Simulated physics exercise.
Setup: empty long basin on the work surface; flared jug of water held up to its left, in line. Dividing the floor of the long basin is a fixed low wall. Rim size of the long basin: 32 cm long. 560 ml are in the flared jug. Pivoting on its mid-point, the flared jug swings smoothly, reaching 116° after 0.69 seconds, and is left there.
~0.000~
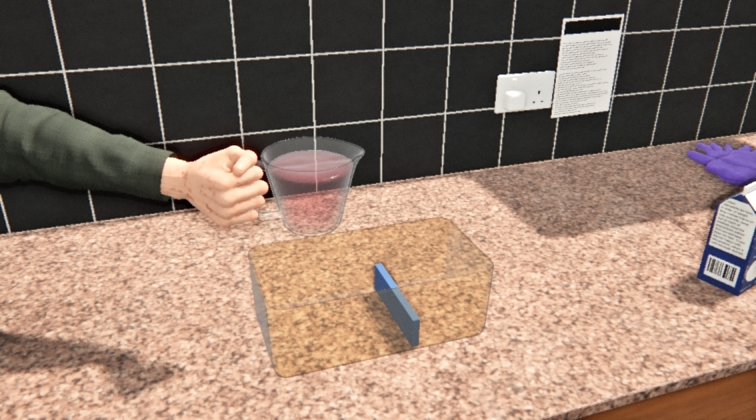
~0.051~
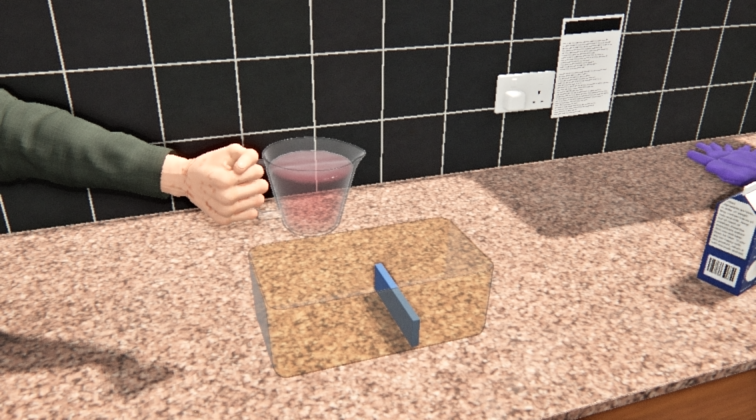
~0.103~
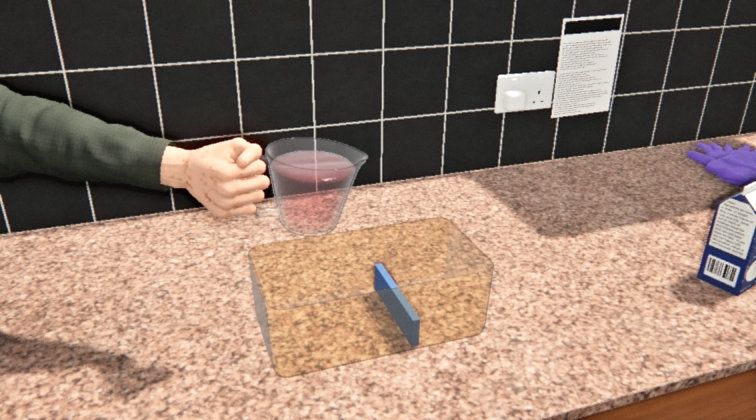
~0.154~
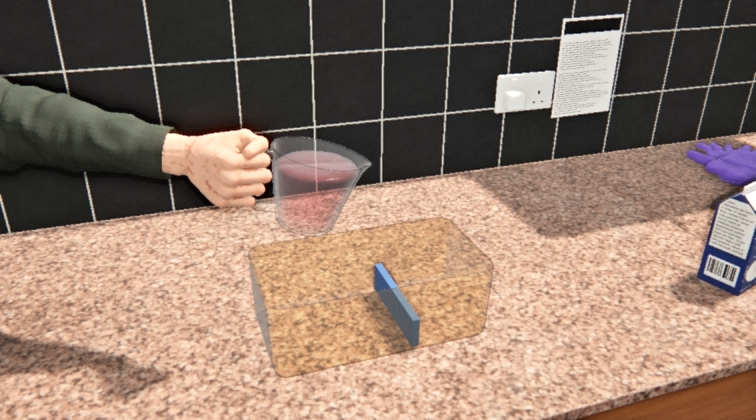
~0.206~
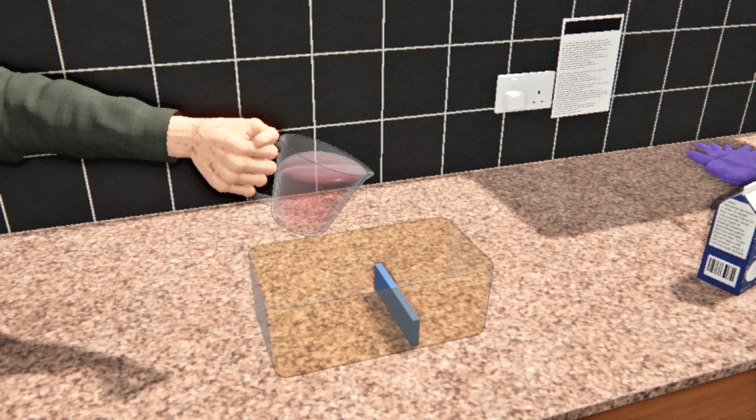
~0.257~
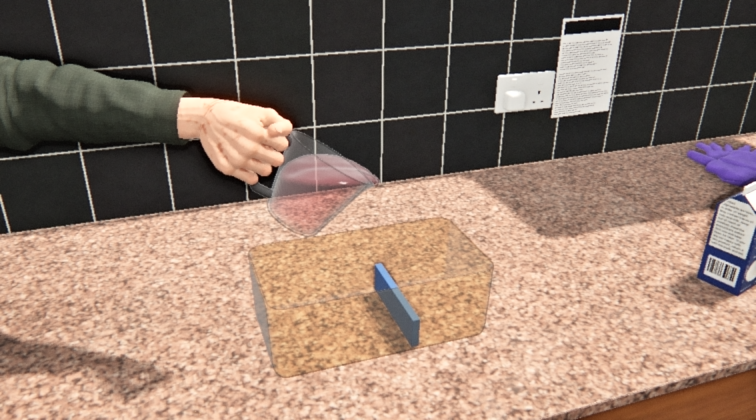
On a speckled kitchen worktop, a hand gradually tilting a clear jug of pinkish liquid rightward beside a transparent box with a blue divider.
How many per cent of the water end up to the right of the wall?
About 35 per cent.
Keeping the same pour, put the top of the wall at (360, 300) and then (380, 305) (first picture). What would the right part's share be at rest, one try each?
Some 90 in a hundred, then some 65 in a hundred.
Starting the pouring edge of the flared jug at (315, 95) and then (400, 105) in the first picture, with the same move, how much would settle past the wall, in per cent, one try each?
About 5 %, then about 70 %.
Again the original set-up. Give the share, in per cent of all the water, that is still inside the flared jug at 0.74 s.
Close to 1 percent of the total.
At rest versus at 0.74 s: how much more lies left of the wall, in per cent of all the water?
Some 1 per cent.
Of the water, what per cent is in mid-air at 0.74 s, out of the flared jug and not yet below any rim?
Some 5 per cent.
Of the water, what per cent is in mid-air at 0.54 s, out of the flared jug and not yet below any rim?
Share: Roughly 24 per cent.
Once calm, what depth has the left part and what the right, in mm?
12 mm left, 12 mm right.
After 0.54 s the tilt is 102° and 29 per cent is still to pour, 16 is left of the wall and 32 right of it.
After 0.74 s the tilt is 116° and 1 per cent is still to pour, 62 is left of the wall and 33 right of it.
After 0.96 s the tilt is 116° and 0 per cent is still to pour, 63 is left of the wall and 35 right of it.
After 1.19 s the tilt is 116° and 0 per cent is still to pour, 63 is left of the wall and 35 right of it.
In the end 63 per cent lies left of the wall, 35 right of it and 2 outside.
